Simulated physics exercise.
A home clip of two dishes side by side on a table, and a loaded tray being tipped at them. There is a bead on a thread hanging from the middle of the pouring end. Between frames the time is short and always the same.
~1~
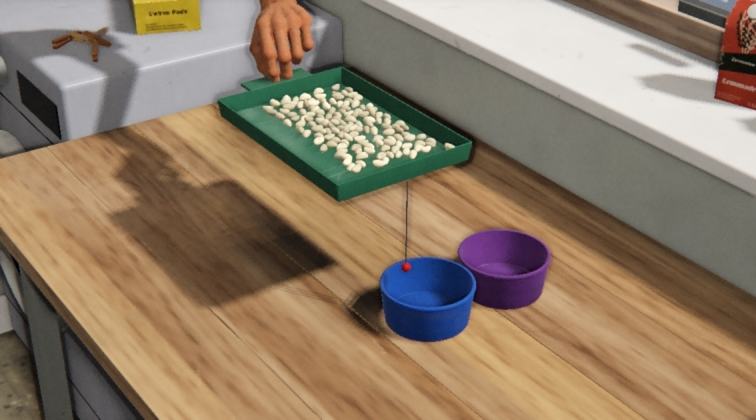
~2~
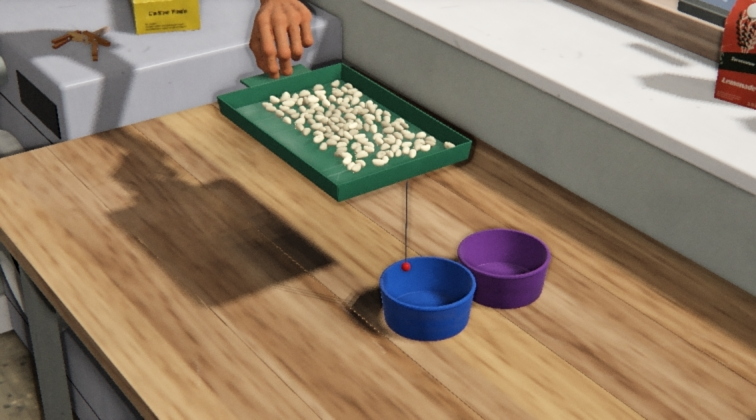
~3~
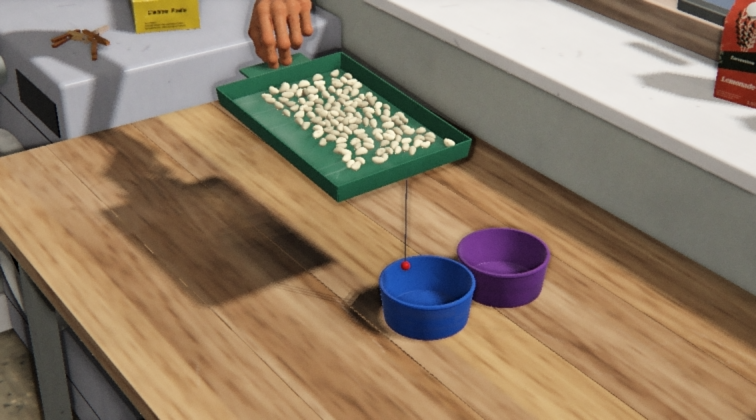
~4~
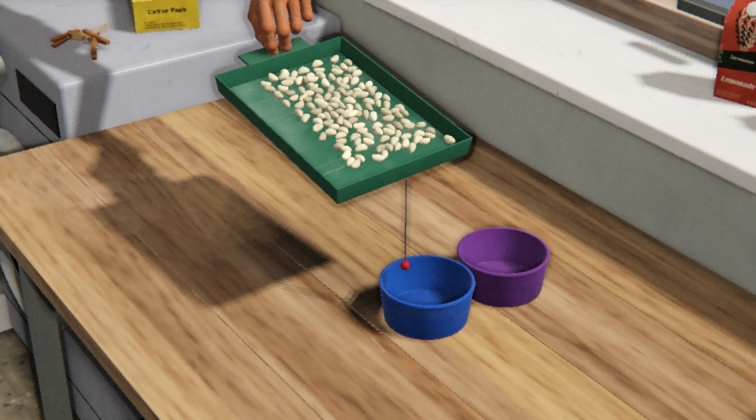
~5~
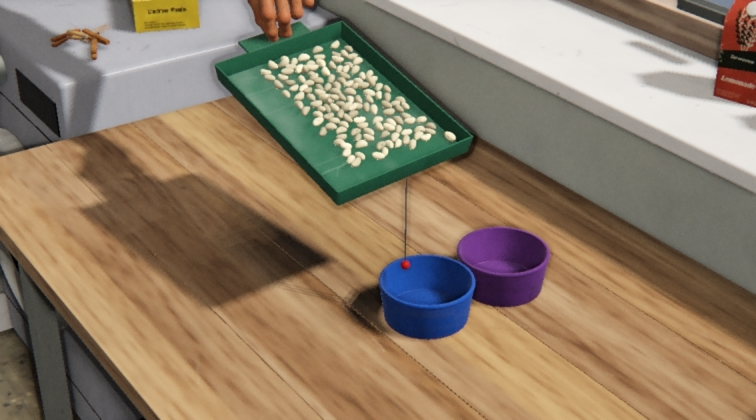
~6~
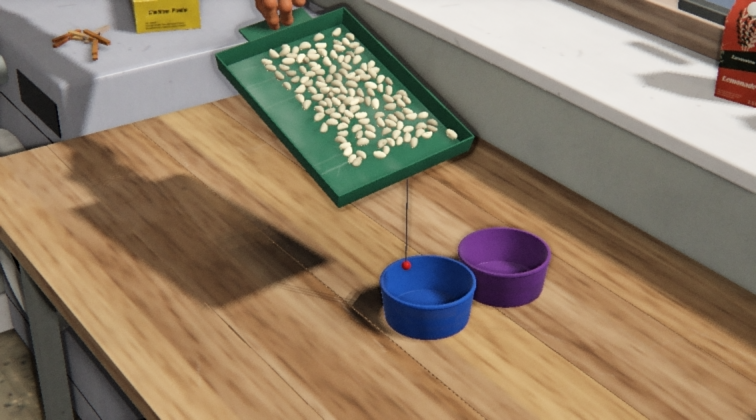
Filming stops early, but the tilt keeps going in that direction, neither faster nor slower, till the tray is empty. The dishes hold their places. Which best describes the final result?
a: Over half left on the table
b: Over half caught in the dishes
a.
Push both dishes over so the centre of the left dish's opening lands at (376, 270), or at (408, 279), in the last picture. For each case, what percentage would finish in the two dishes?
First some 0, then 10 per cent.
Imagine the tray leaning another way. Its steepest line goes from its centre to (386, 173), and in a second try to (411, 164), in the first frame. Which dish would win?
Well, the one to the left comes out on top first, then the one to the left.
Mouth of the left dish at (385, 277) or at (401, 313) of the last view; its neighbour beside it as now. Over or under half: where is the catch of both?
So that's a lesser portion the first time round, a greater portion the second.
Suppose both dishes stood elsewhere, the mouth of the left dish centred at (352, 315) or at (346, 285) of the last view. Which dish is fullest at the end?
Well, first the left-hand one, then the left-hand one.
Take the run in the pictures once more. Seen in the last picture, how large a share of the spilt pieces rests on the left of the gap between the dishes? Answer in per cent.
Roughly 90 in a hundred.
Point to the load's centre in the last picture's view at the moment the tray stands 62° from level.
The load is centred around (364, 144).
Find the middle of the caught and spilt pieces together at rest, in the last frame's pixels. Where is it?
Roughly pixel (382, 357).
Soon after the last picture, tray tipped steeply; all on the tray.
A little later, tray tipped past a quarter turn; nearly all on the tray; a stray few outside both; a stray few in the air.
Later still, tray tipped past a quarter turn; a small part in the left dish; nearly all outside both.
At rest, tray tipped past a quarter turn; a small part in the left dish; none in the right dish; nearly all outside both.
